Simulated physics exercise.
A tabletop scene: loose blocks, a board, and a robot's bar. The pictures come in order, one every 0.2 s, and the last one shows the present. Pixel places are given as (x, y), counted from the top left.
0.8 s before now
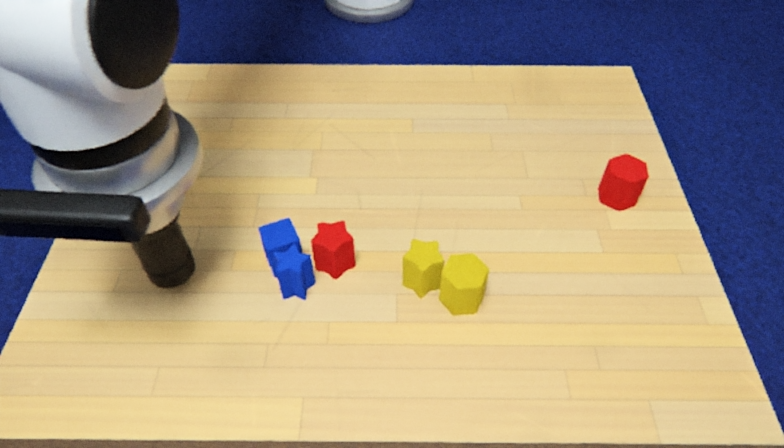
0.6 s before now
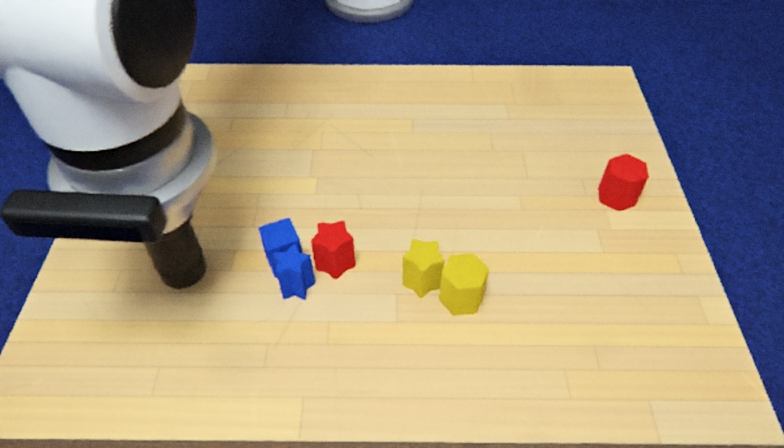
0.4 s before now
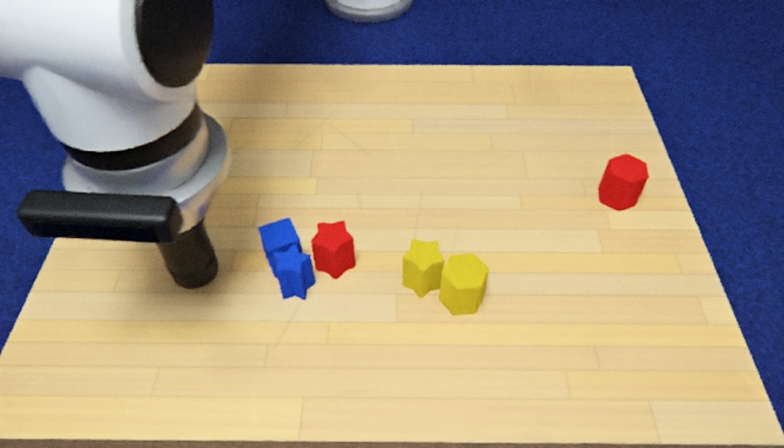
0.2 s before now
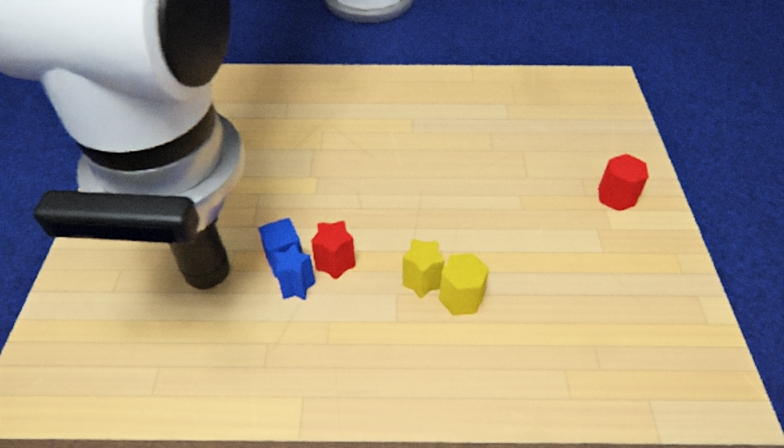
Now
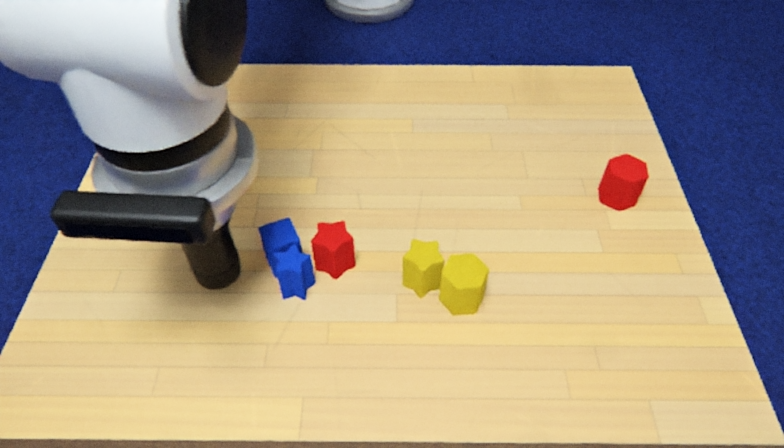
The video shows a white robot arm with a dark cylindrical bar moving slightly rightward over a wooden tabletop, nearing two blue blocks. The blue blocks, a red star block, two yellow blocks and a separate red block stay still.
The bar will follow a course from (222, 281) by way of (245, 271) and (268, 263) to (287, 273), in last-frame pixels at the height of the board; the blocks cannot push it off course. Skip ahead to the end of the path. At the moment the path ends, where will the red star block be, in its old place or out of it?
That block gets shifted.
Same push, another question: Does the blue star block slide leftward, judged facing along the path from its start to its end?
My answer is no.
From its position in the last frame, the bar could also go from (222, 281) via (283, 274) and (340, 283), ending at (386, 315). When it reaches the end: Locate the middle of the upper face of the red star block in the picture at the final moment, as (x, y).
The middle of its upper face should be somewhere near (366, 232).
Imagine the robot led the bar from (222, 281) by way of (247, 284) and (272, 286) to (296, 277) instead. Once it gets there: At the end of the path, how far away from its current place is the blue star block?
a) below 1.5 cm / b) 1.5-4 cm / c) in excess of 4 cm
I choose b.
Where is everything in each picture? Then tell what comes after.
The first frame shows lower end of the bar at (173, 271), tops of blocks, blue four-sided block at (279, 233), blue star block at (291, 259), red star block at (332, 235).
The second frame shows bar at (184, 271), blocks as before.
The third frame shows bar at (196, 271), blocks as before.
The fourth frame shows bar at (208, 272), blocks as before.
The fifth frame shows bar at (219, 272), blue four-sided block at (279, 233), blue star block at (291, 259), red star block at (332, 235).
What follows on the original path. Halfway along, bar at (255, 256); blue four-sided block at (289, 231).
At the end, bar at (285, 264); blue four-sided block at (321, 237); blue star block at (307, 271), turned 15° clockwise; red star block at (357, 235), turned 30° anticlockwise.
